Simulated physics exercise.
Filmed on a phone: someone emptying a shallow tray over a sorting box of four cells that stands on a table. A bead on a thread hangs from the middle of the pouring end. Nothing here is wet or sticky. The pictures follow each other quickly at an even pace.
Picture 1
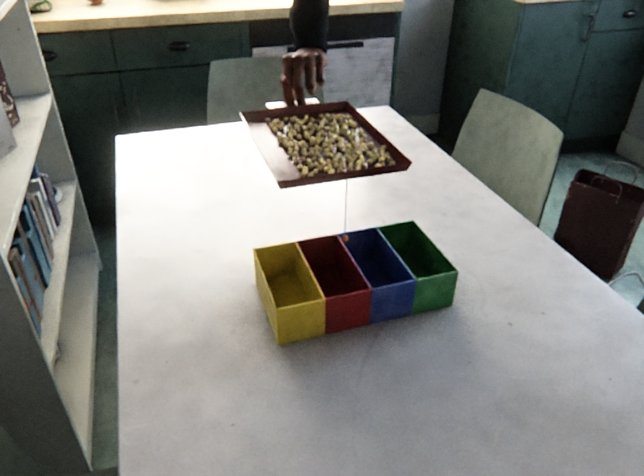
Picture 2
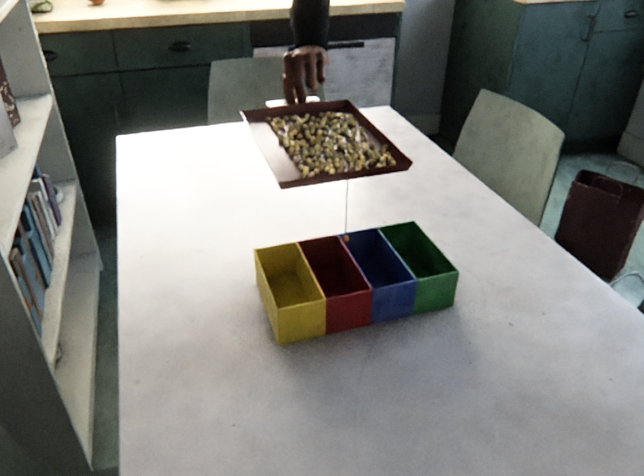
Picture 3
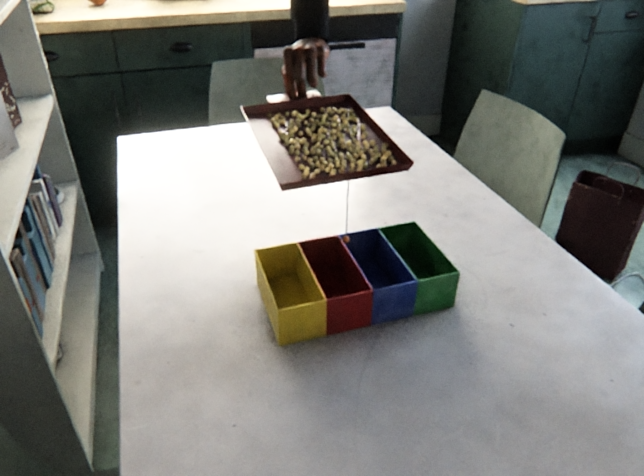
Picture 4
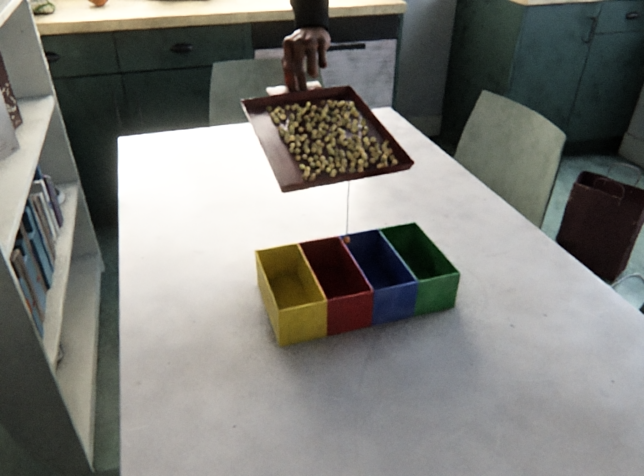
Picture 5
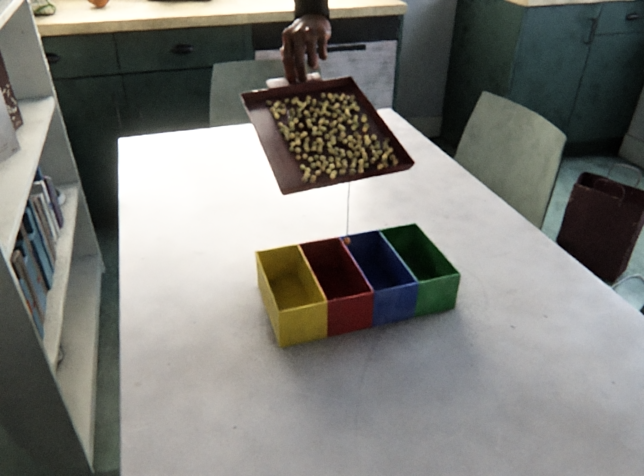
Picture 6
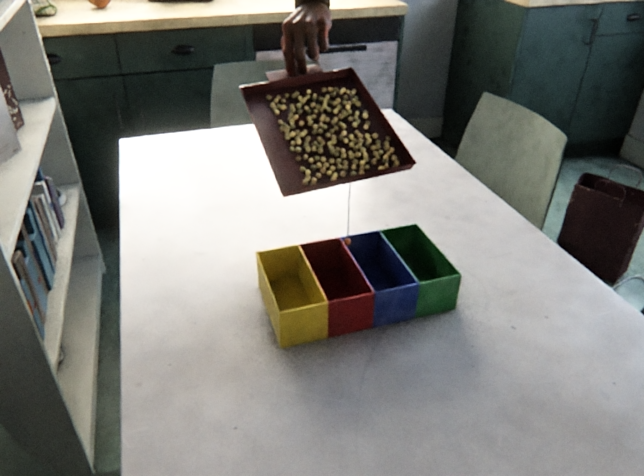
Above a sorting box on a table, a hand gradually tilts a tray of beans.
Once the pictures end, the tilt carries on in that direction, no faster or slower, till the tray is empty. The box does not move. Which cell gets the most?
Fullest: The yellow cell.
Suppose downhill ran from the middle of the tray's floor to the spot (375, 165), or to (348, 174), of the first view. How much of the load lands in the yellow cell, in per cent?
Near 0 % and 10 %.
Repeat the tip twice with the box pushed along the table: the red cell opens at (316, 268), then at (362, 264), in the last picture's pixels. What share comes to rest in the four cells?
In turn 100 and 60 in a hundred.
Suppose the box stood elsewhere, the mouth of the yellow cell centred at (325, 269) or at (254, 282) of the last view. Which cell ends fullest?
One: The yellow cell. Two: The red cell.
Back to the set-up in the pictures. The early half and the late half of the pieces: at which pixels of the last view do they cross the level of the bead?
At about (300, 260), then at (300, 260).
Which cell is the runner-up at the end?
In second place: The cell in red.
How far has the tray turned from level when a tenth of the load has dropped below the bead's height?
At some 55 degrees.
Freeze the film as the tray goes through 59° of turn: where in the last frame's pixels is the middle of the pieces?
Close to (315, 182).
Shortly afterwards, tray tipped steeply; the bulk on the tray; a little in the yellow cell; a little in the red cell; only a few in the blue cell; a little falling or outside the box.
Next, tray tipped right over; only a few on the tray; near half in the yellow cell; near a third in the red cell; only a few in the blue cell; a little falling or outside the box.
Some moments later, tray tipped past a quarter turn; near two thirds in the yellow cell; near a third in the red cell; only a few in the blue cell; only a few falling or outside the box.
In the end, tray tipped past a quarter turn; near two thirds in the yellow cell; near a third in the red cell; only a few in the blue cell; none at all in the green cell; only a few outside the box.
